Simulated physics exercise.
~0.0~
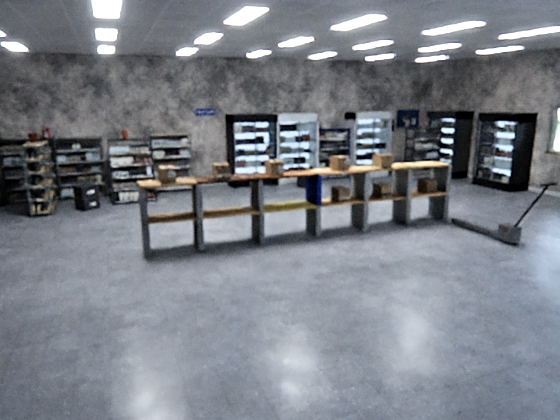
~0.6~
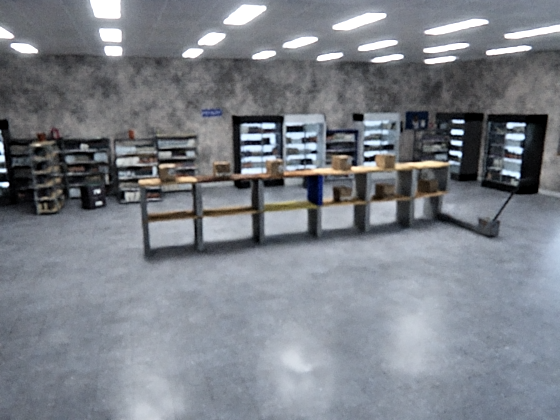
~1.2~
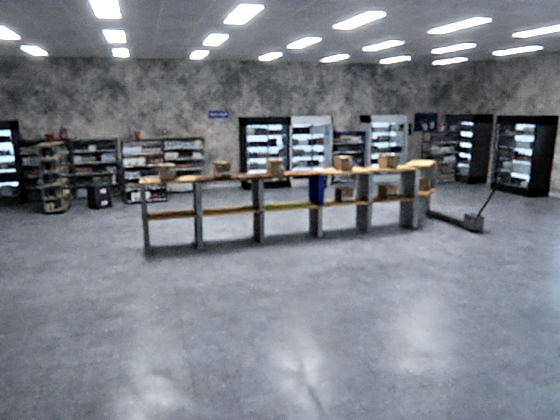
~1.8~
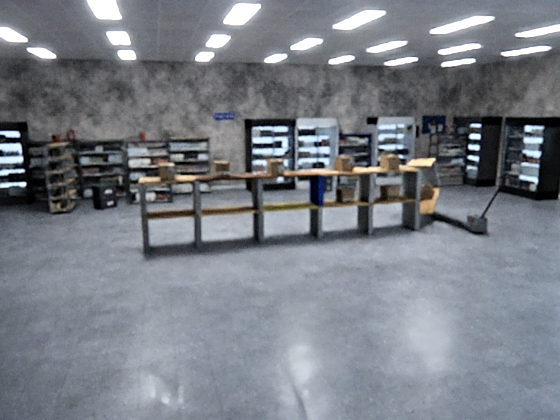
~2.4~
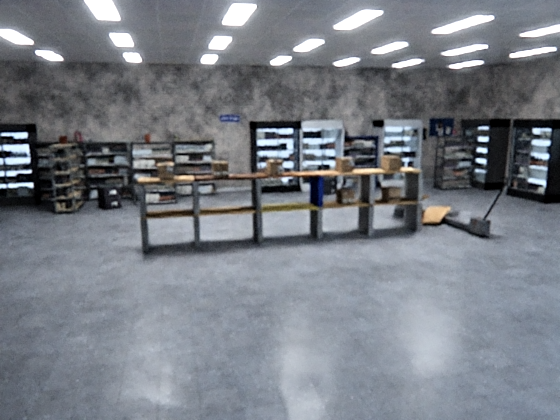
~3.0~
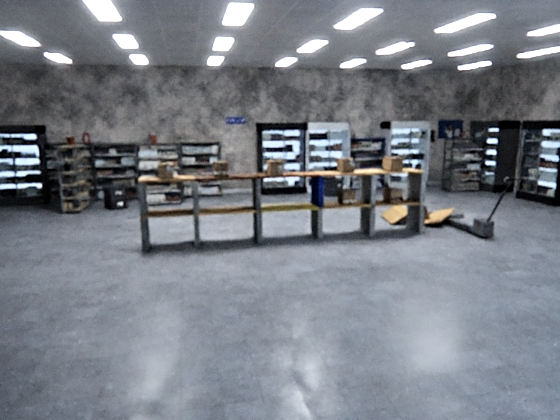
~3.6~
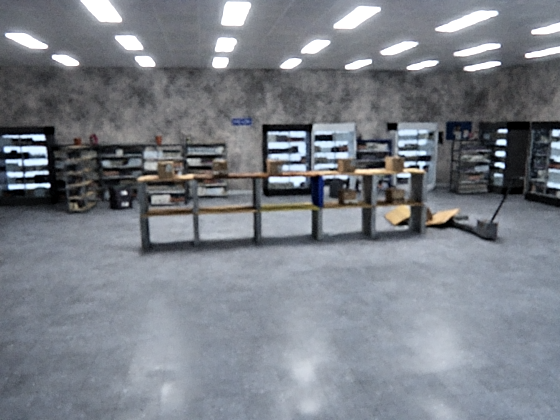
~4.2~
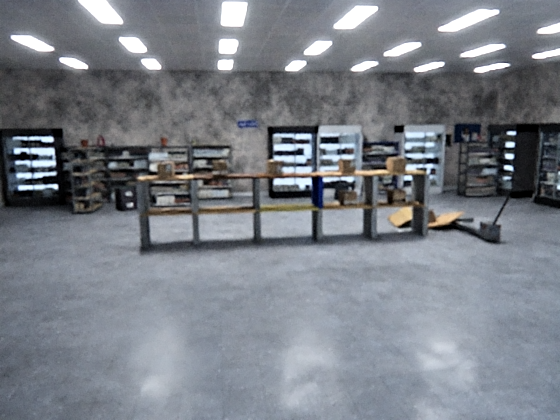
In this clip, a low floor jack slides left against the right end of a long two-tier shelf of boards on gray uprights, and that end tilts and collapses to the floor beside it, while the rest, including the blue upright and yellow board, stays standing.
